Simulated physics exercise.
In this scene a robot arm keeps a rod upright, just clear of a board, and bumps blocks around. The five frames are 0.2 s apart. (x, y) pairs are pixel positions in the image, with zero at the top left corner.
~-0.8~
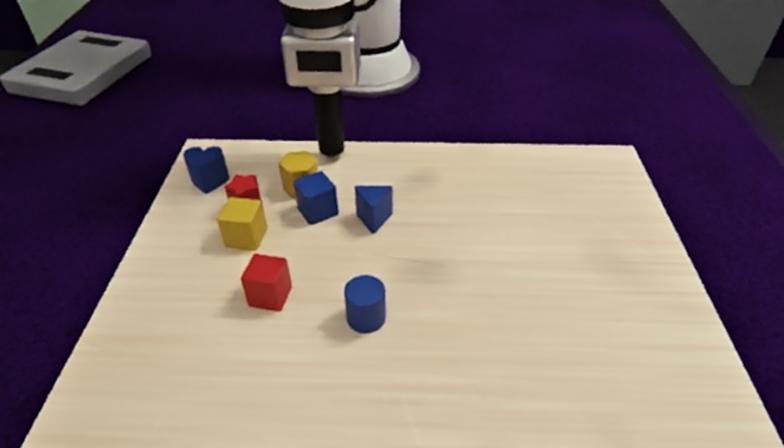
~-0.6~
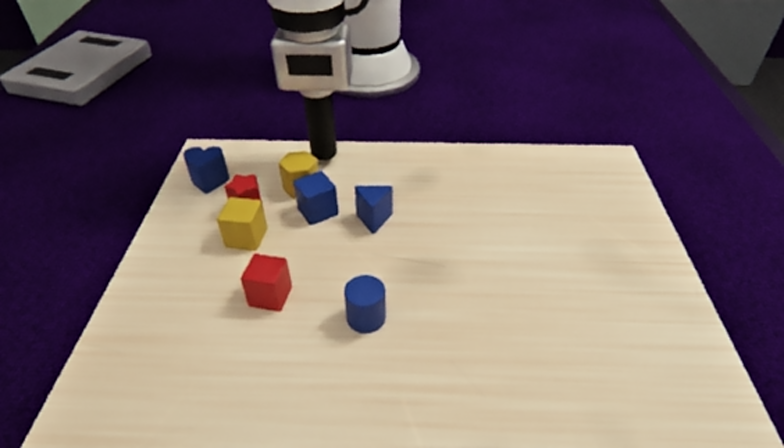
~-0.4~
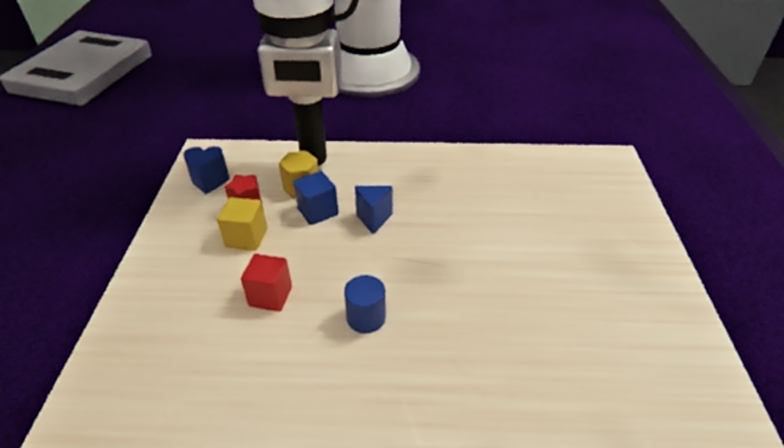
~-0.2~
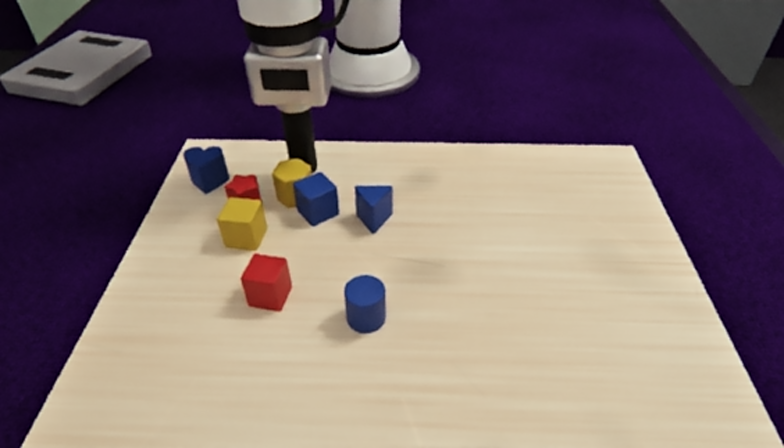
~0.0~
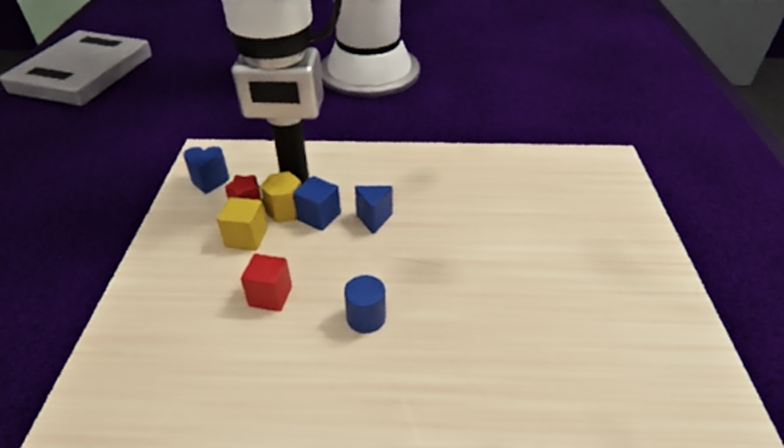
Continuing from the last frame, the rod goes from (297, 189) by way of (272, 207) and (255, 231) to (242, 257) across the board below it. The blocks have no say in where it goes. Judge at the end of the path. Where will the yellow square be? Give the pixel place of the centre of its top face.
The middle of the upper face of the yellow square will lie at about (207, 257) in the picture.
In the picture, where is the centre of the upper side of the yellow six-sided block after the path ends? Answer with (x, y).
I'd expect the centre of its top face to be at (275, 221).
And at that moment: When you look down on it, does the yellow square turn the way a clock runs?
Yes
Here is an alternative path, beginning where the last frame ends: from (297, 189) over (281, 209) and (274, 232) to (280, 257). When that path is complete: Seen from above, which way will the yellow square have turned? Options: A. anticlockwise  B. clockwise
I choose B.
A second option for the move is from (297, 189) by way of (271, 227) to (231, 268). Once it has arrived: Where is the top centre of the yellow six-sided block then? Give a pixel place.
The answer is (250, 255).
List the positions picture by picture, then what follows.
In the first picture, lower end of the rod at (332, 150), tops of blocks, yellow square at (239, 209), red star-shaped block at (242, 182), yellow six-sided block at (298, 160), blue square at (314, 183).
In the second picture, rod at (324, 154), blocks as before.
In the third picture, rod at (314, 160), blocks as before.
In the fourth picture, rod at (304, 169), yellow six-sided block at (291, 169).
In the fifth picture, rod at (296, 182), yellow square at (239, 209), red star-shaped block at (242, 182), yellow six-sided block at (280, 183), blue square at (316, 189).
On the path given first. One third of the way, rod at (270, 200); yellow square at (235, 217), turned 40° clockwise; red star-shaped block at (238, 184); yellow six-sided block at (270, 202), turned 50° anticlockwise.
Two thirds of the way, rod at (253, 223); yellow square at (226, 228), turned 50° clockwise; red star-shaped block at (228, 188), turned 40° clockwise; yellow six-sided block at (273, 217), turned 110° anticlockwise.
At the end, rod at (240, 250); yellow square at (207, 257), turned 55° clockwise; red star-shaped block at (228, 188), turned 40° clockwise; yellow six-sided block at (275, 221), turned 125° anticlockwise; blue square not moved.
